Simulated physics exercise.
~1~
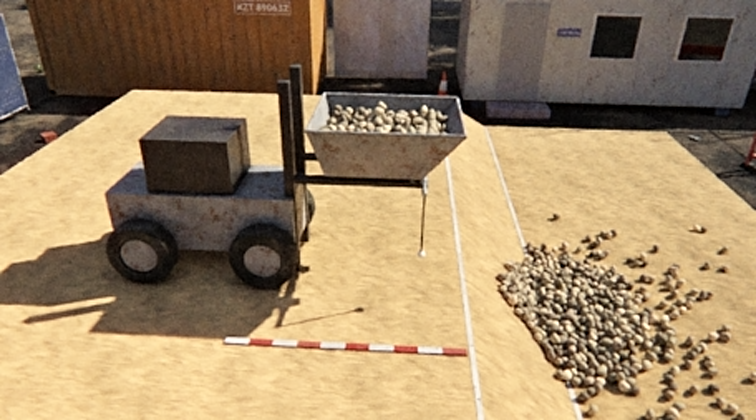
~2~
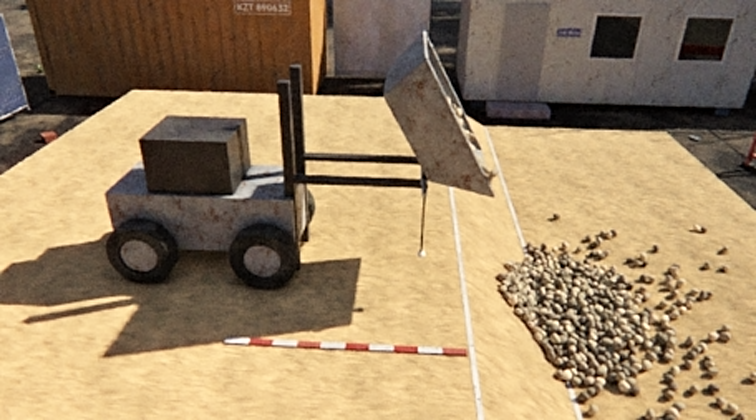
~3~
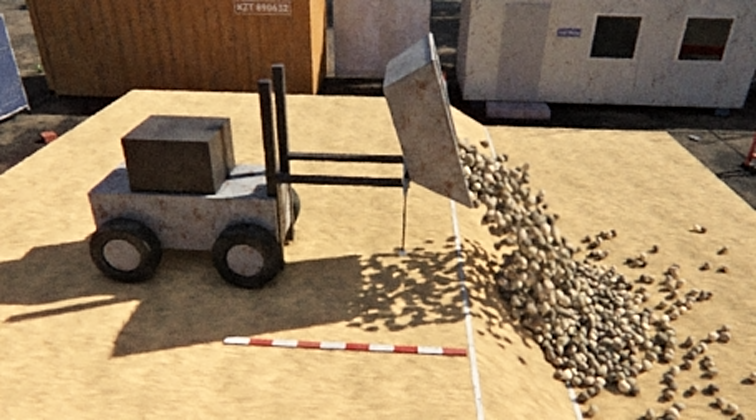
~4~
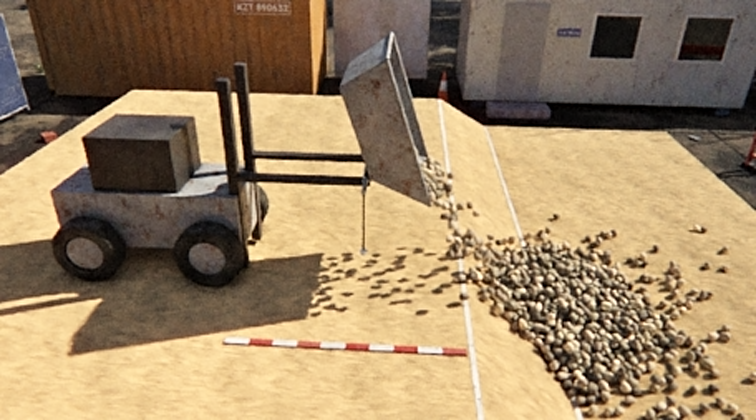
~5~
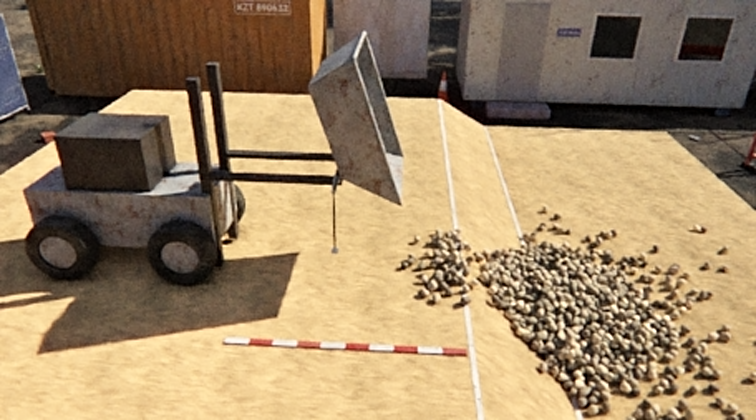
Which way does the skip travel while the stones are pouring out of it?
The skip travels to the left, carried by the fork truck as it backs away from the bank.
We see a fork truck tip its raised skip of rounded stones steeply forward, then back away to the left as they pour over the edge of a sandy bank, leaving the skip empty, some stones near the top and a larger pile at the foot.
